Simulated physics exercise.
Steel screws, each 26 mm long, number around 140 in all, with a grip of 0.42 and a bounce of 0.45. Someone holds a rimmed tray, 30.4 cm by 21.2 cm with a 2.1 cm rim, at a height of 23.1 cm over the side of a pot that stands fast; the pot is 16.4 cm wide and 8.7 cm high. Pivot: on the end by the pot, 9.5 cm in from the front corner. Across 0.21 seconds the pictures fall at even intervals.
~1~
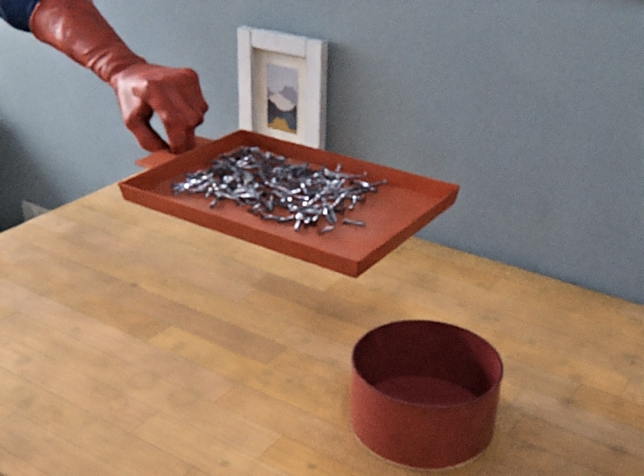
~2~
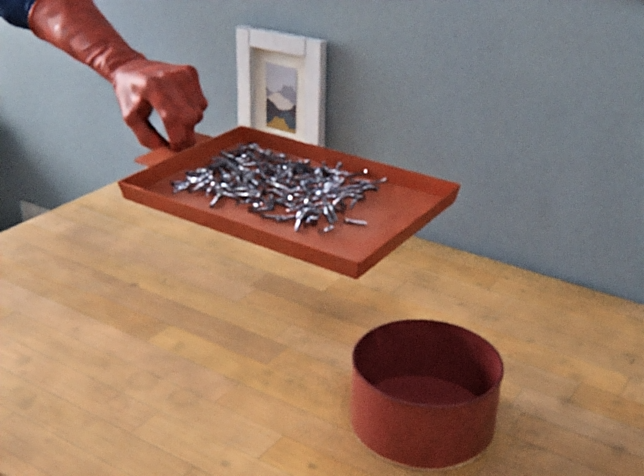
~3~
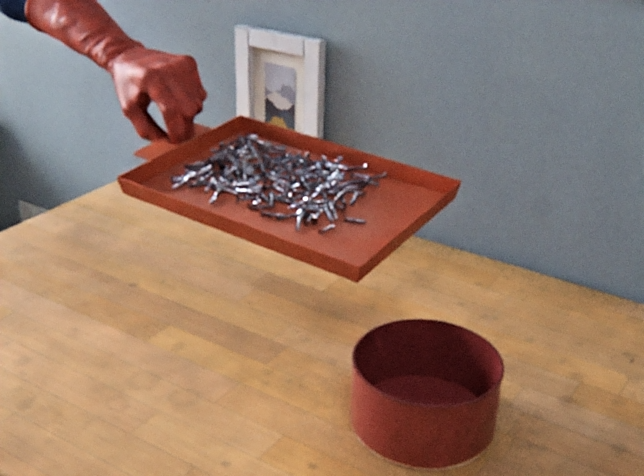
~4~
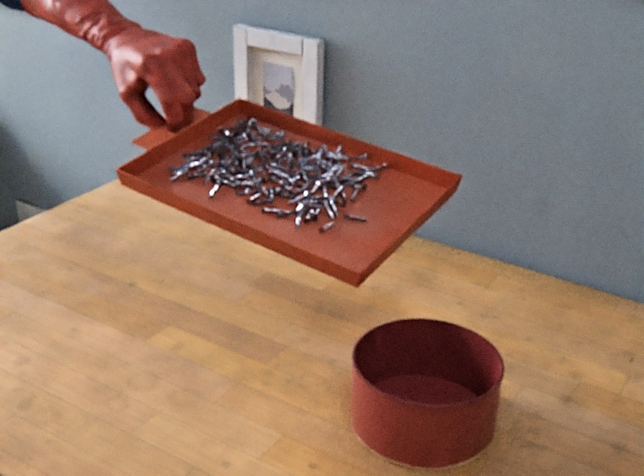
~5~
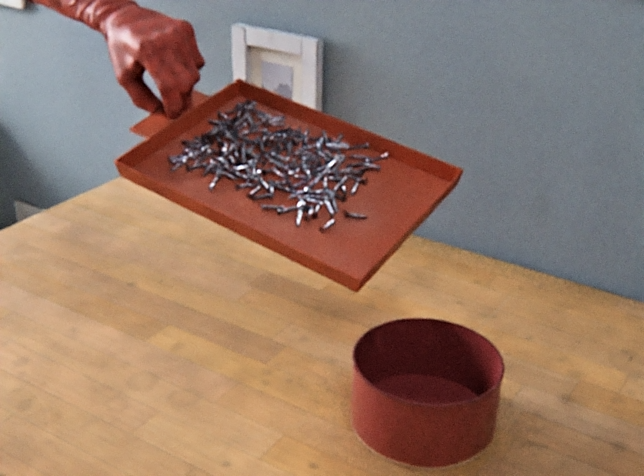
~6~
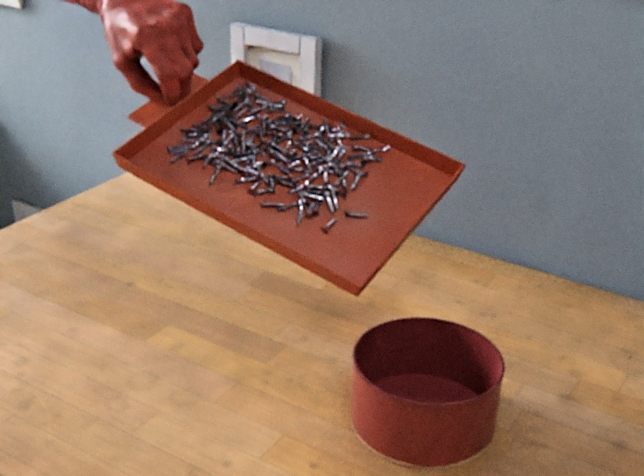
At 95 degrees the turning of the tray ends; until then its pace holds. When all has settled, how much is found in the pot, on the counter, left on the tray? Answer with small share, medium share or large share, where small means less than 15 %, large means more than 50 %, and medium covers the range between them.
Pot - small share; counter - large share; tray - small share.
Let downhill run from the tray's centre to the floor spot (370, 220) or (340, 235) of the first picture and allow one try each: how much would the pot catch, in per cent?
Estimate: Some 40 % and some 10 % respectively.
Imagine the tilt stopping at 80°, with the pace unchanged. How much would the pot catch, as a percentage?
Near 5 %, then.
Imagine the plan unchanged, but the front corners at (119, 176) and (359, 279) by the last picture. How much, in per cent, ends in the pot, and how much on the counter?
Per cent by place - pot 5, counter 95.
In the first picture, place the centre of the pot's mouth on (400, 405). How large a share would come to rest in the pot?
Estimate: ~ 80 %.
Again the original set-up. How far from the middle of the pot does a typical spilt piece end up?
14 cm.
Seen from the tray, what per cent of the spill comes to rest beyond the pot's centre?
About 50 per cent.
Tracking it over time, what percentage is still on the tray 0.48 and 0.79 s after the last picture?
In turn: 55, 0.
Then, 0.29 s after the last picture, tilt 57 degrees; the tray holds 100 %, the pot 0 %.
Then, 0.48 s after the last picture, tilt 82 degrees; the tray holds 55 %, the pot 0 %.
Then, 0.79 s after the last picture, tilt 95 degrees; the tray holds 0 %, the pot 5 %.
In the end, pot 5 %, counter 95 %, tray 0 %.
